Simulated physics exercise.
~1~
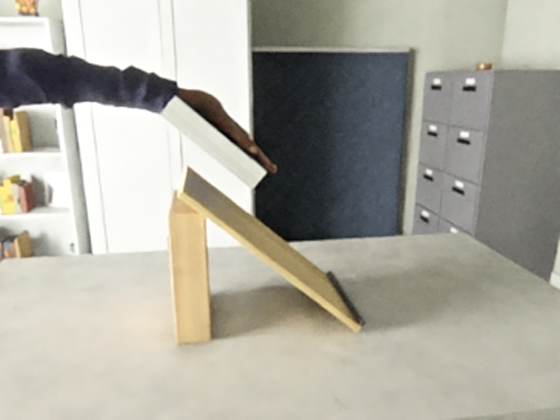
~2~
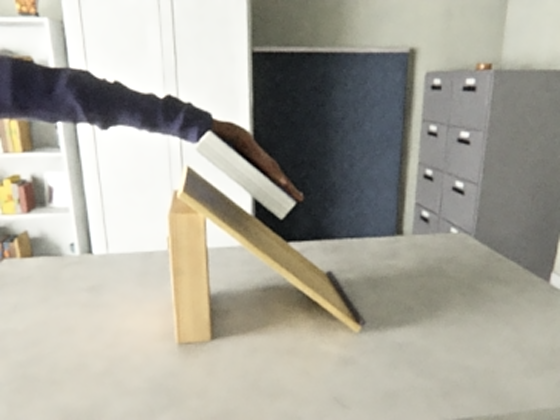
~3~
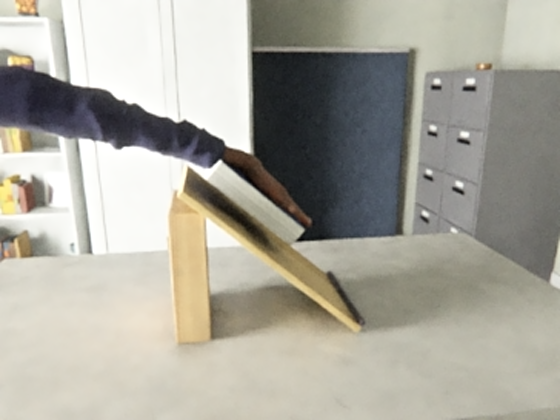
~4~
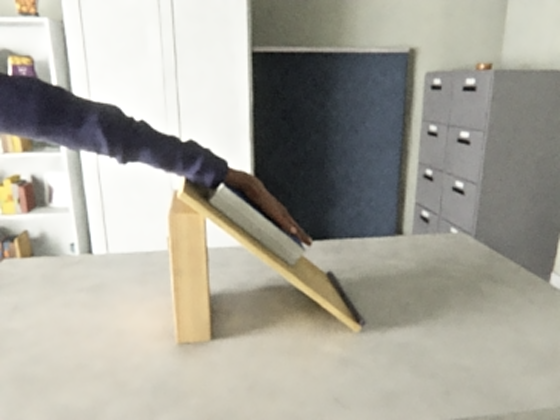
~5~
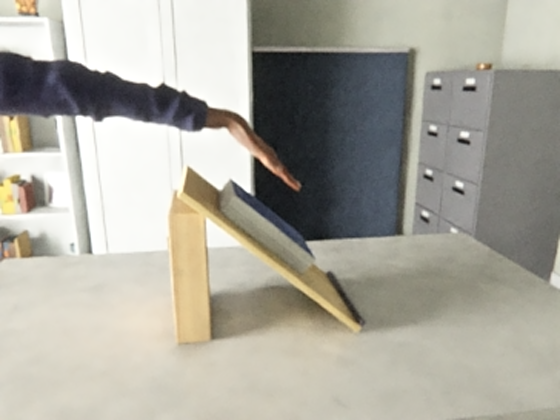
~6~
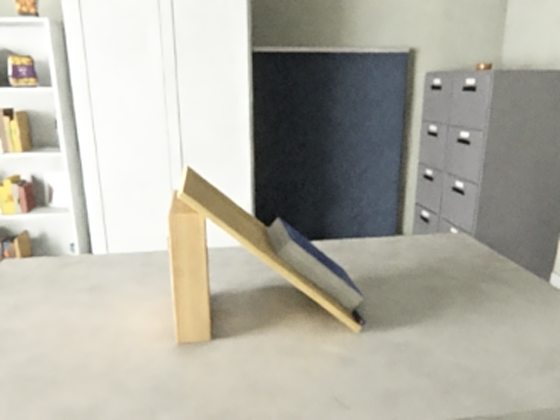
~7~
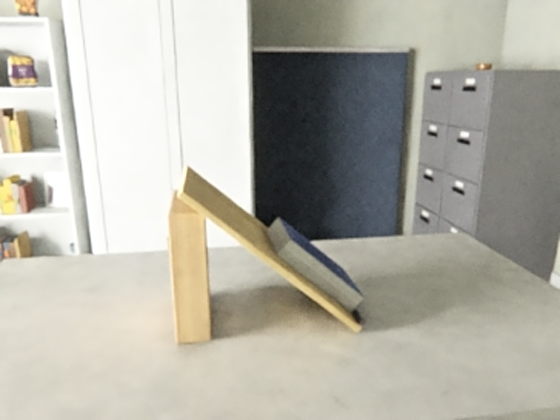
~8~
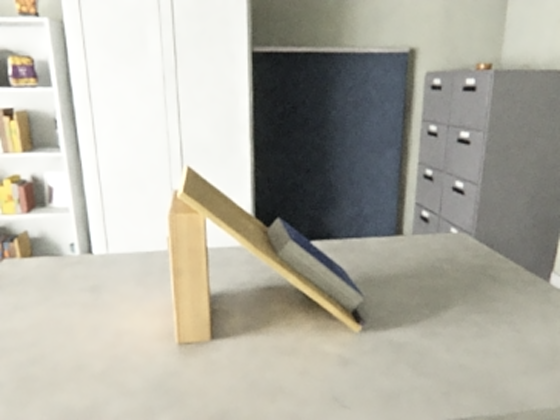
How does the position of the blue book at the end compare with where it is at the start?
At the start the blue book is held in a hand above the upper part of the sloping board. At the end it rests near the bottom of the board, lower and further to the right.
On a grey table, a hand sets a blue book on a sloping board and it slides down.
